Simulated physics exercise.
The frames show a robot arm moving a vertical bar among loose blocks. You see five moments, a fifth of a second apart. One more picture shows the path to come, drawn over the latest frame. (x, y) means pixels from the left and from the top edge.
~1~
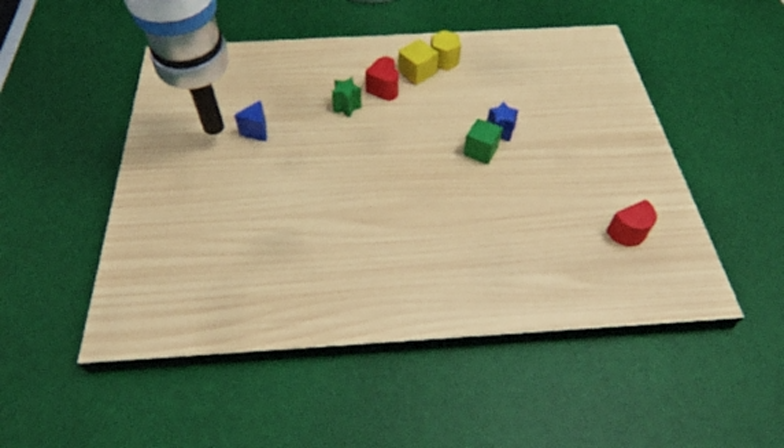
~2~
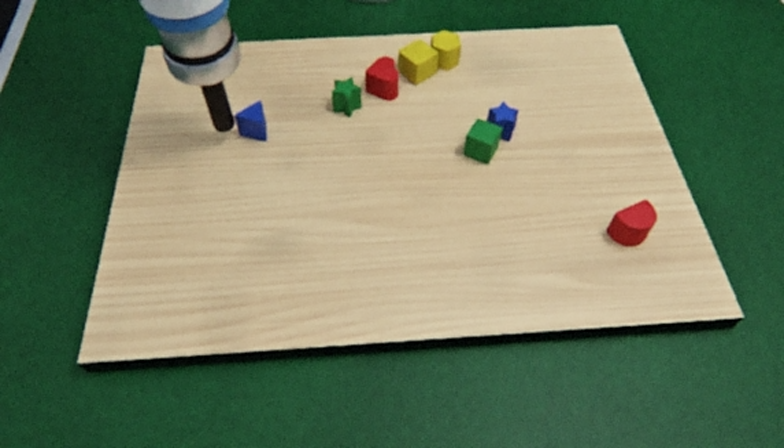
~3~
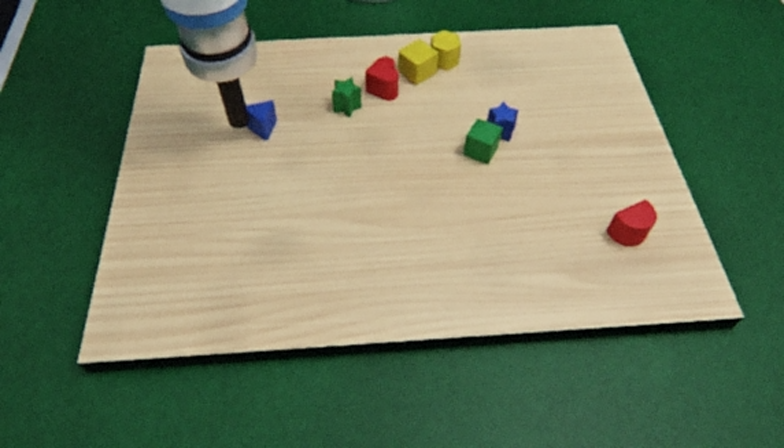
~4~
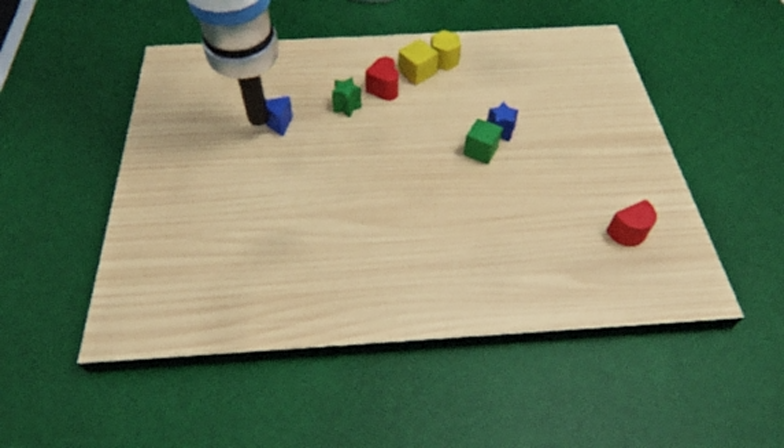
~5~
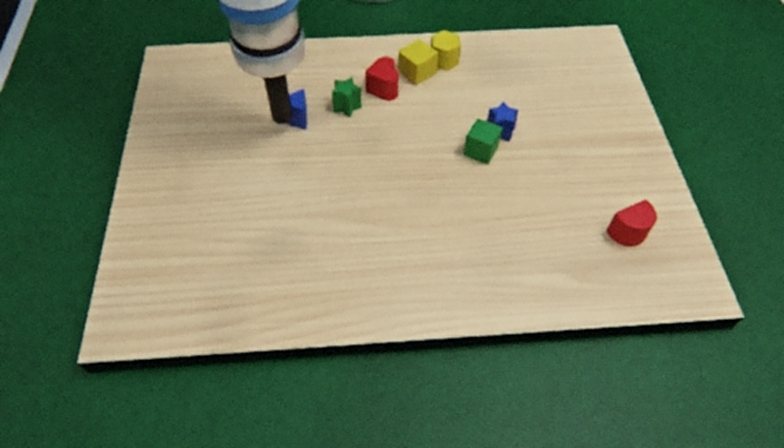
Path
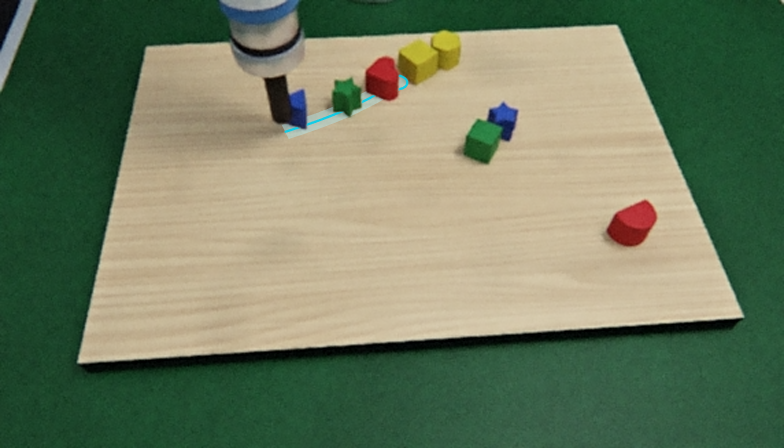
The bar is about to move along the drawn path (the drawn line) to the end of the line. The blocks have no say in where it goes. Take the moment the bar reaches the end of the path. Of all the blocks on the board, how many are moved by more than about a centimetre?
The push moves three or more blocks more than 1 cm.
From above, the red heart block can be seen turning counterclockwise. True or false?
My answer: False.
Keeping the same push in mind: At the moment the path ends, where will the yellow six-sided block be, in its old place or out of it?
It is no longer where it was.
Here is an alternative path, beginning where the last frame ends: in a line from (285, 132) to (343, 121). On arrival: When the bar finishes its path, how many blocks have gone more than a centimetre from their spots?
I'm going with one.
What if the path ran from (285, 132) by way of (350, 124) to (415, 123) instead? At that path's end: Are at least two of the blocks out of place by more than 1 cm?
I believe not.
Path on the board, from (285, 132) over (327, 118) and (364, 101) to (398, 82).
On the path given first. One third of the way, bar (326, 102); blue triangular block (318, 84), turned 50° anticlockwise.
Two thirds of the way, bar (364, 86); blue triangular block (319, 83), turned 55° anticlockwise; green star-shaped block (371, 67); red heart block (394, 59), turned 25° clockwise; yellow four-sided block (422, 48), turned 15° clockwise; yellow six-sided block (448, 39).
At the end, bar (398, 67); blue triangular block (319, 83), turned 55° anticlockwise; green star-shaped block (388, 50), turned 55° anticlockwise; red heart block (406, 36), turned 25° clockwise; yellow four-sided block (433, 36), turned 50° clockwise; yellow six-sided block (462, 36), turned 15° clockwise.
